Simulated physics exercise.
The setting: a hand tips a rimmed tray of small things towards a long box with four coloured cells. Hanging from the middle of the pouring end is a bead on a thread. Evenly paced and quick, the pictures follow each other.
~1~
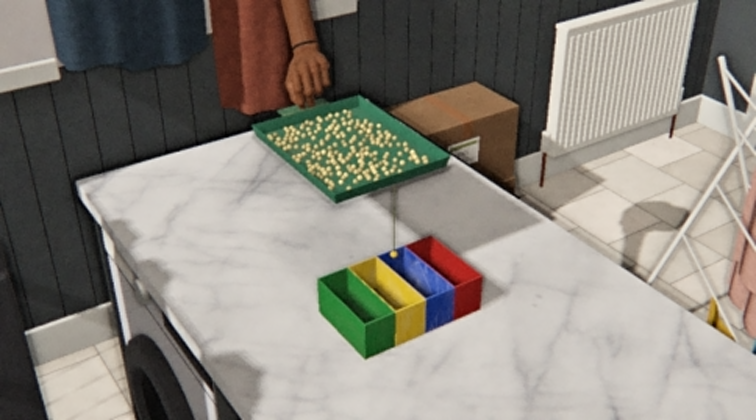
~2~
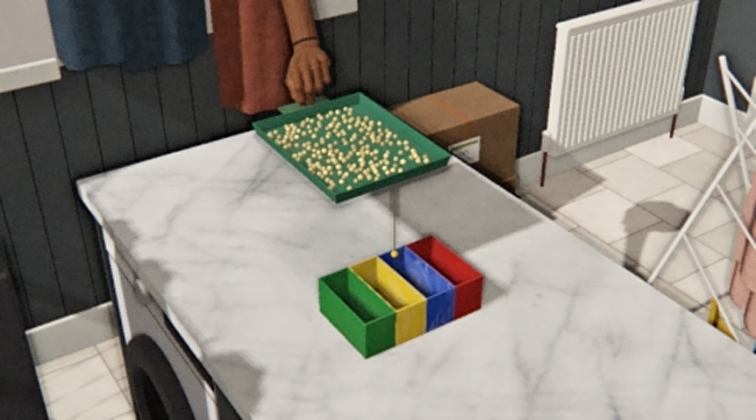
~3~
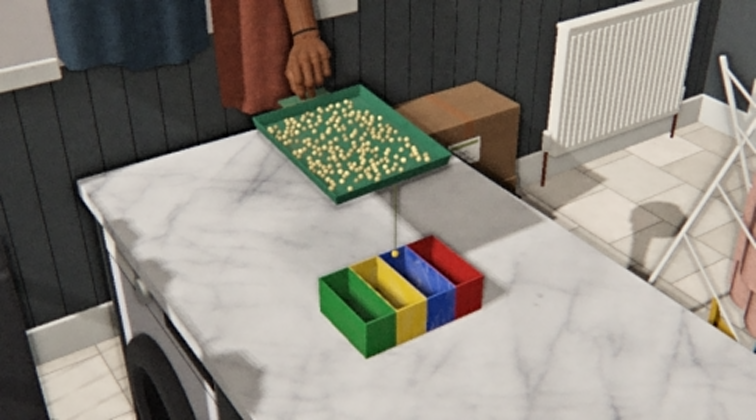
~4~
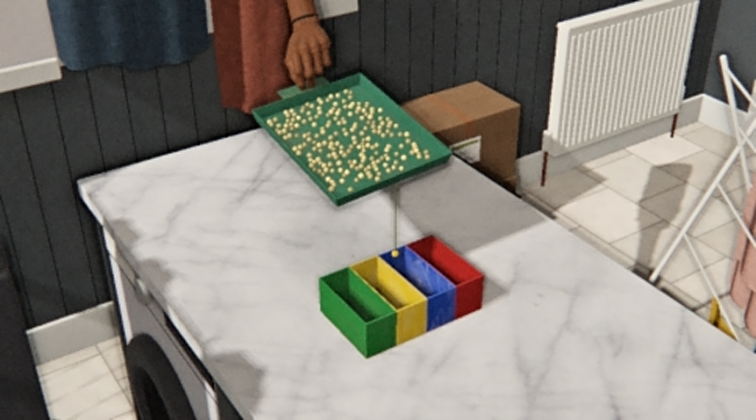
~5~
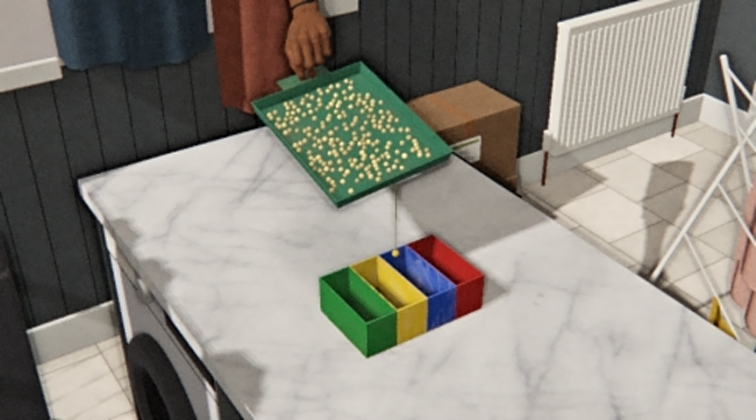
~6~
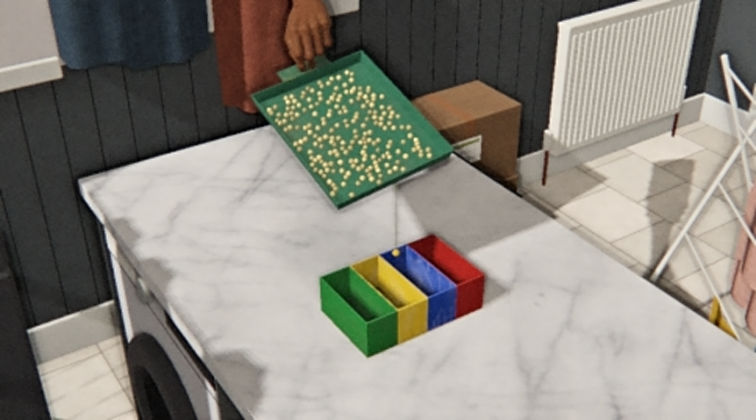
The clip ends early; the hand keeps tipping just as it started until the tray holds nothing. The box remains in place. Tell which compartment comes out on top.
It is green that comes out on top.
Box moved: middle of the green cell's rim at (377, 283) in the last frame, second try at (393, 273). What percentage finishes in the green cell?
Close to 20 in a hundred first, close to 0 in a hundred second.
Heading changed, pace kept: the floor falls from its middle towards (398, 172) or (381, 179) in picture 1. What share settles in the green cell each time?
First case about 0 percent; second case about 30 percent.
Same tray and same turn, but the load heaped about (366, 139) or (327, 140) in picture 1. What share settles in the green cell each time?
It would be roughly 80 per cent for the first and roughly 90 per cent for the second.
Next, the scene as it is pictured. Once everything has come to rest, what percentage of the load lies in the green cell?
I'd put that share near 90 per cent.
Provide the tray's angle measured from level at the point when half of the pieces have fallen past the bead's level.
The tilt is near 100° by then.
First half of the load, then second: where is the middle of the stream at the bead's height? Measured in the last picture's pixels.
Around (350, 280), followed by around (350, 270).
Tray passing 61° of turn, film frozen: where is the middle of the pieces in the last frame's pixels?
The load is centred near (352, 198).
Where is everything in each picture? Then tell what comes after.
Corners of the pouring end near (336, 192) and (446, 155), level; middle of the load near (353, 148), soya beans; bead on its thread near (394, 254); green cell near (380, 332); yellow cell near (410, 320); blue cell near (439, 307); red cell near (468, 295), in the first frame.
Corners of the pouring end near (336, 192) and (447, 155), level; middle of the load near (354, 147), in the second frame.
Corners of the pouring end near (337, 194) and (448, 153), tipped barely, lowest at the left corner; middle of the load near (354, 143), in the third frame.
Corners of the pouring end near (337, 197) and (448, 152), tipped a little, lowest at the left corner; middle of the load near (354, 138), in the fourth frame.
Corners of the pouring end near (338, 199) and (449, 150), tipped a little, lowest at the left corner; middle of the load near (355, 134), in the fifth frame.
Corners of the pouring end near (339, 201) and (450, 149), tipped clearly, lowest at the left corner; middle of the load near (356, 132), the bulk on the move; green cell near (382, 331); yellow cell near (412, 318); blue cell near (442, 306); red cell near (470, 294), in the sixth frame.
Shortly afterwards, tray tipped steeply; the bulk on the tray; only a few in the green cell; a little falling or outside the box.
Next, tray tipped right over; near a third on the tray; near a third in the green cell; only a few in the yellow cell; only a few in the blue cell; near a quarter falling or outside the box.
Some moments later, tray tipped past a quarter turn; the bulk in the green cell; only a few in the yellow cell; only a few in the blue cell; a little falling or outside the box.
In the end, tray tipped past a quarter turn; the bulk in the green cell; only a few in the yellow cell; only a few in the blue cell; none at all in the red cell; a little outside the box.
